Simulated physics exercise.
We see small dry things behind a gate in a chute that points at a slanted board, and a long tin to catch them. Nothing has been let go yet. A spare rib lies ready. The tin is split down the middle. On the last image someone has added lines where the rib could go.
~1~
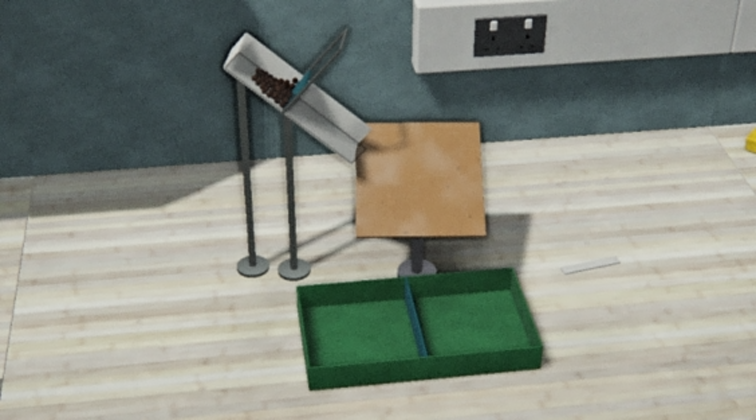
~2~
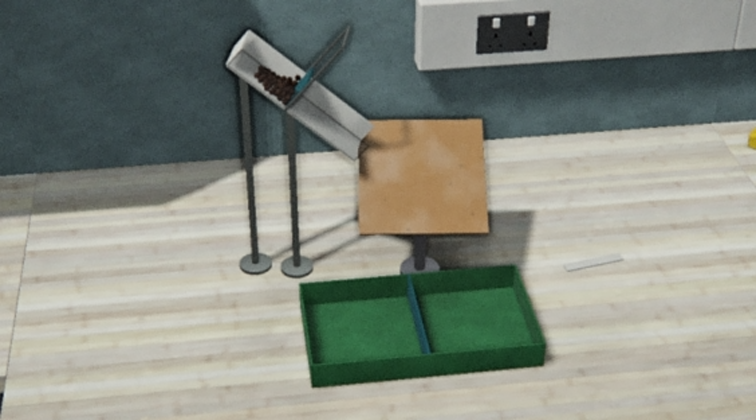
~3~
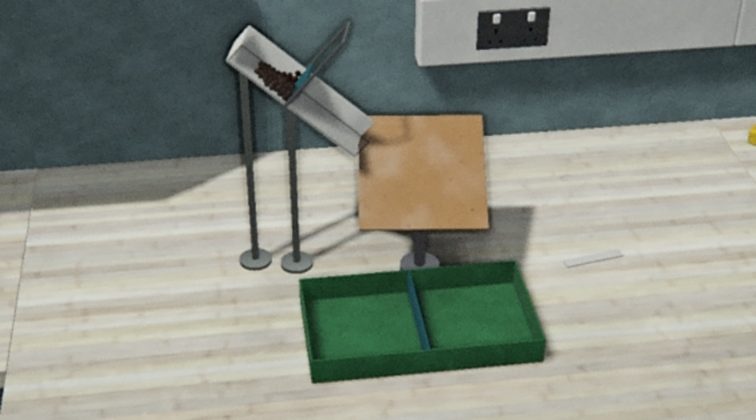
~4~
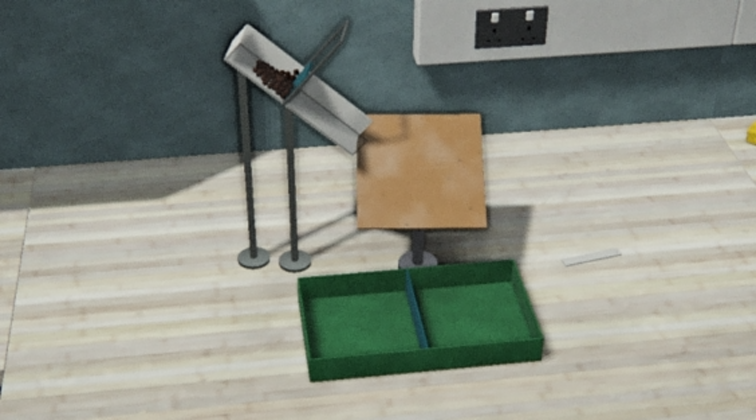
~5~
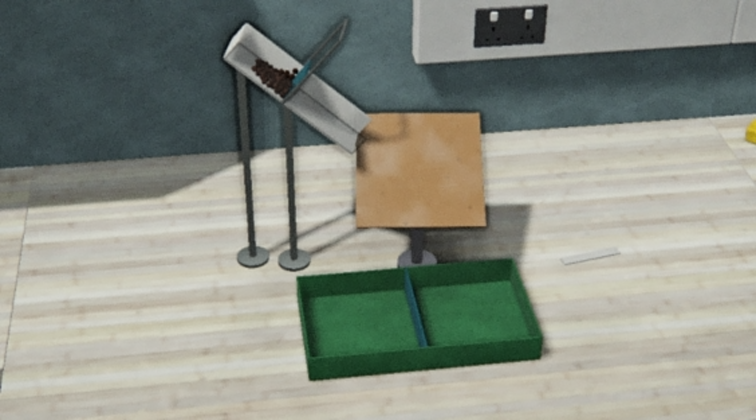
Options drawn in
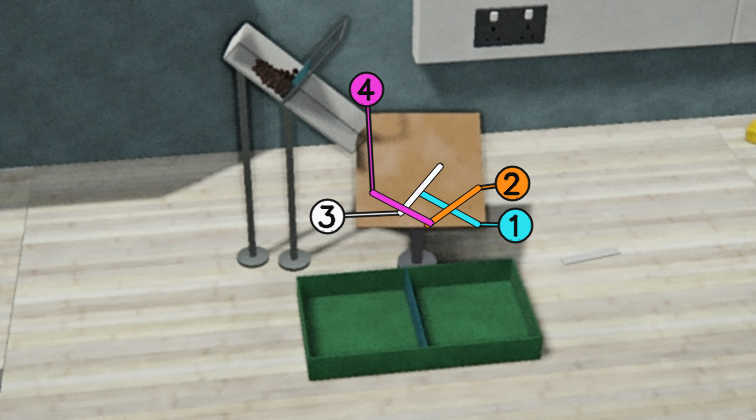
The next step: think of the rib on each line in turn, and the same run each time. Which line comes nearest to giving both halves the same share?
2 beats the others.
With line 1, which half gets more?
The right half.
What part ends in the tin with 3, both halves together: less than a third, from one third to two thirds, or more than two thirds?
Line 3 gives more than two thirds.
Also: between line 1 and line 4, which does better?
1 it is.
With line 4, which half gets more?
Right.
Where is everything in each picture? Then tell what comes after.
Load behind the gate at (274, 90), allspice berries; lip of the chute at (354, 154), sloping fairly steeply, in the first picture.
Middle of the board at (422, 175), tilted fairly steeply; middle of its low edge at (424, 233); of its high edge at (420, 120), in the second picture.
Front corners of the tin at (312, 361) and (545, 339); front end of its middle wall at (430, 350); gate still shut at (308, 75), in the third picture.
Middle of the load at (275, 81); lip at (355, 146), in the fourth picture.
Middle of the load at (274, 80); lip at (355, 144), in the fifth picture.
On the marked copy, line 1 from (420, 192) to (477, 224); line 2 from (478, 188) to (427, 224); line 3 from (440, 166) to (400, 212); line 4 from (372, 192) to (430, 223).
If 1 is chosen, of what is caught, about a quarter in the left half, most in the right.
If 2 is chosen, of what is caught, about half in the left half, about half in the right.
If 3 is chosen, of what is caught, nearly all in the left half, a stray few in the right.
If 4 is chosen, of what is caught, none in the left half, all in the right.
